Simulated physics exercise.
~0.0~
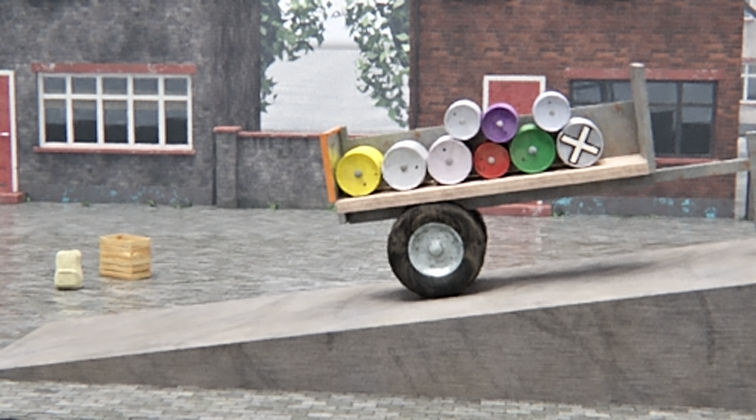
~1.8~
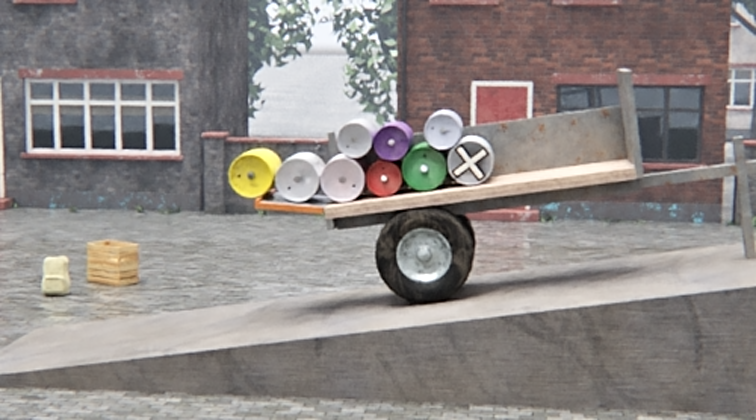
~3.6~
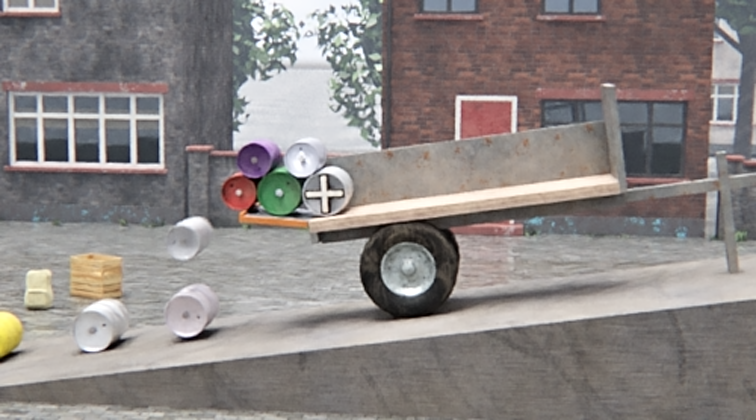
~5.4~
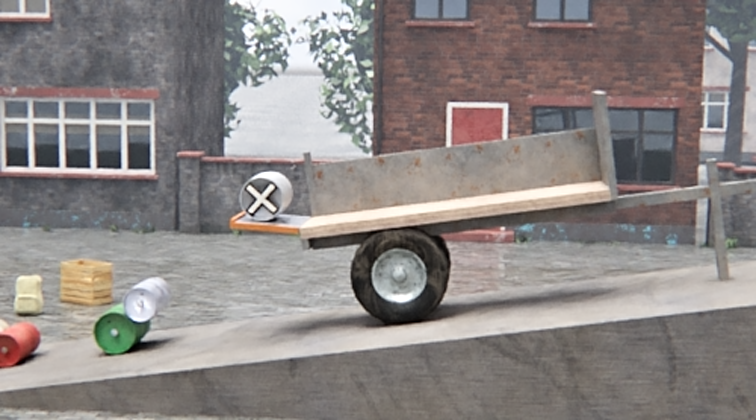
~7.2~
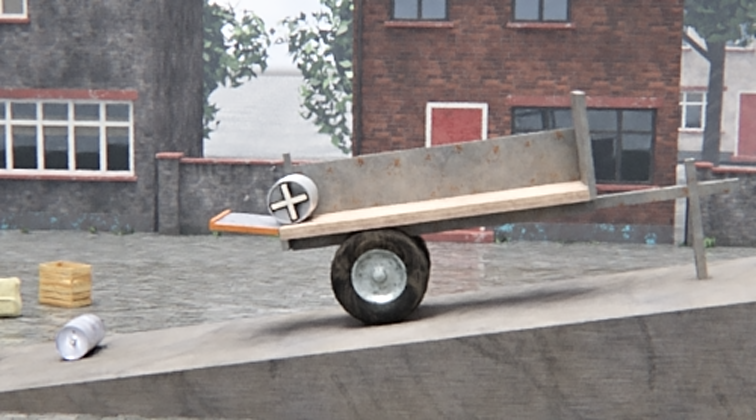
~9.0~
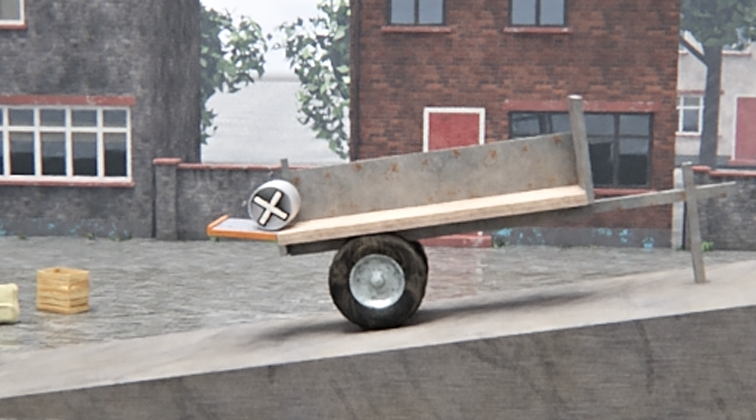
The clip shows a nose-up trailer on a ramp, loaded with coloured kegs, as its tailgate drops open and they roll left, with yellow, purple, green, red and pale ones tumbling off the back, until only the keg marked with a white cross remains, rocking near the lowered gate.
